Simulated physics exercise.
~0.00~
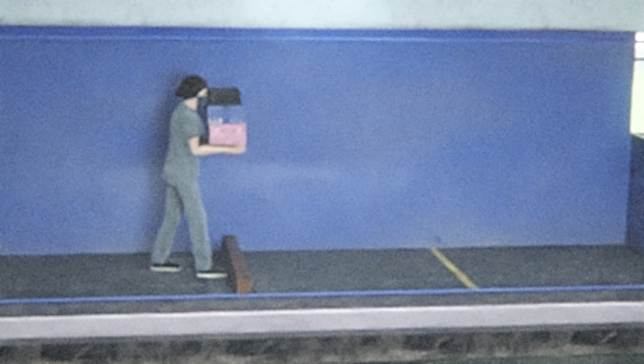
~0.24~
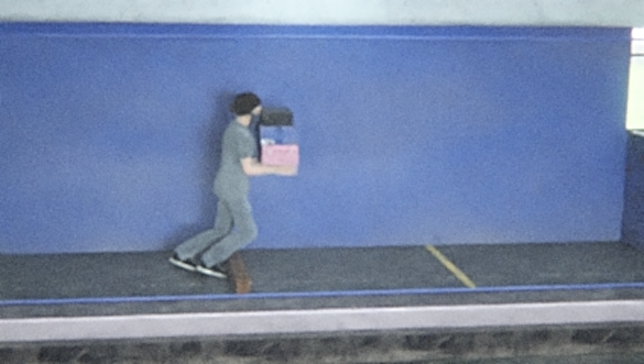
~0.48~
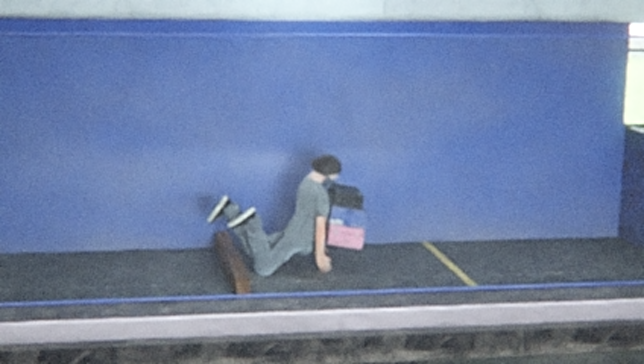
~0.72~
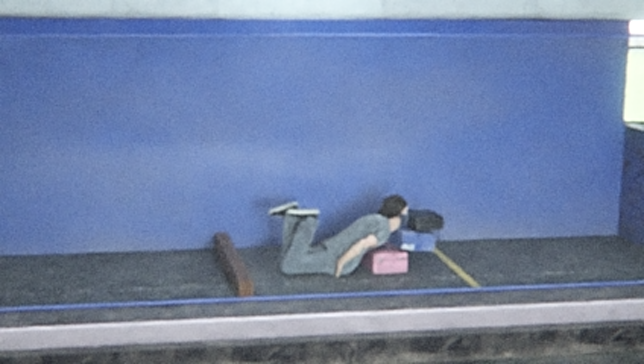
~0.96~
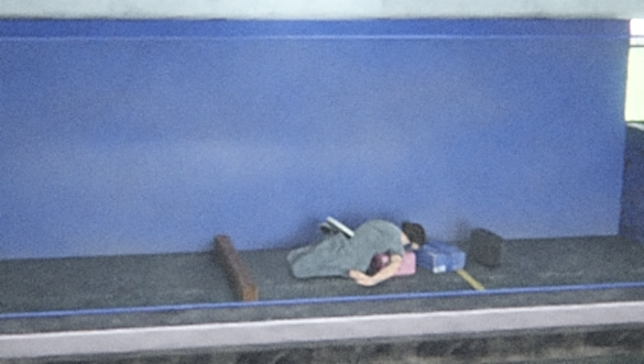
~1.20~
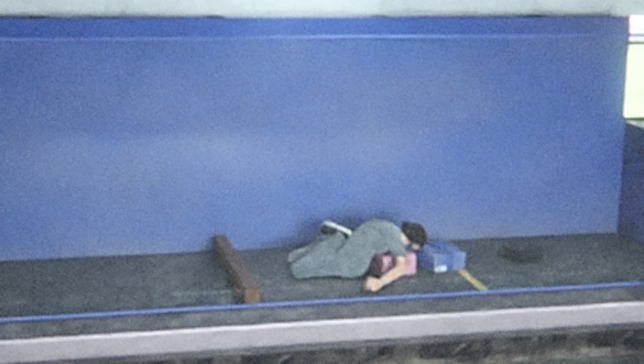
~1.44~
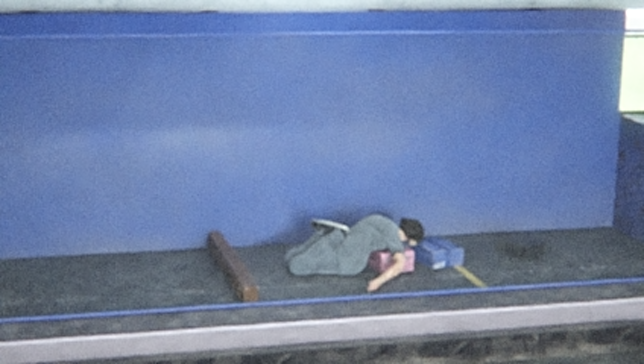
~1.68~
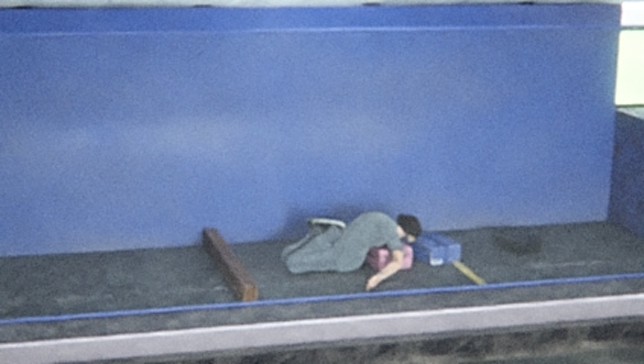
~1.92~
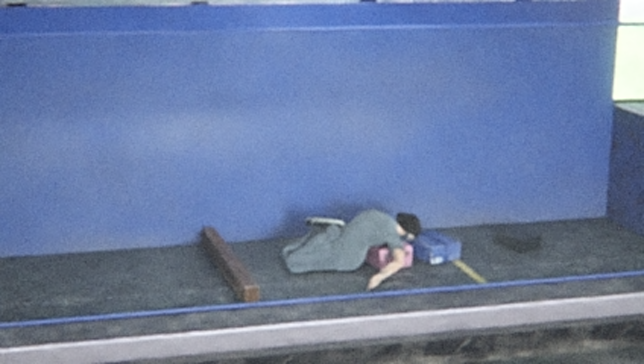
A porter trips over a rail and falls, and the black crate tumbles past the yellow line.
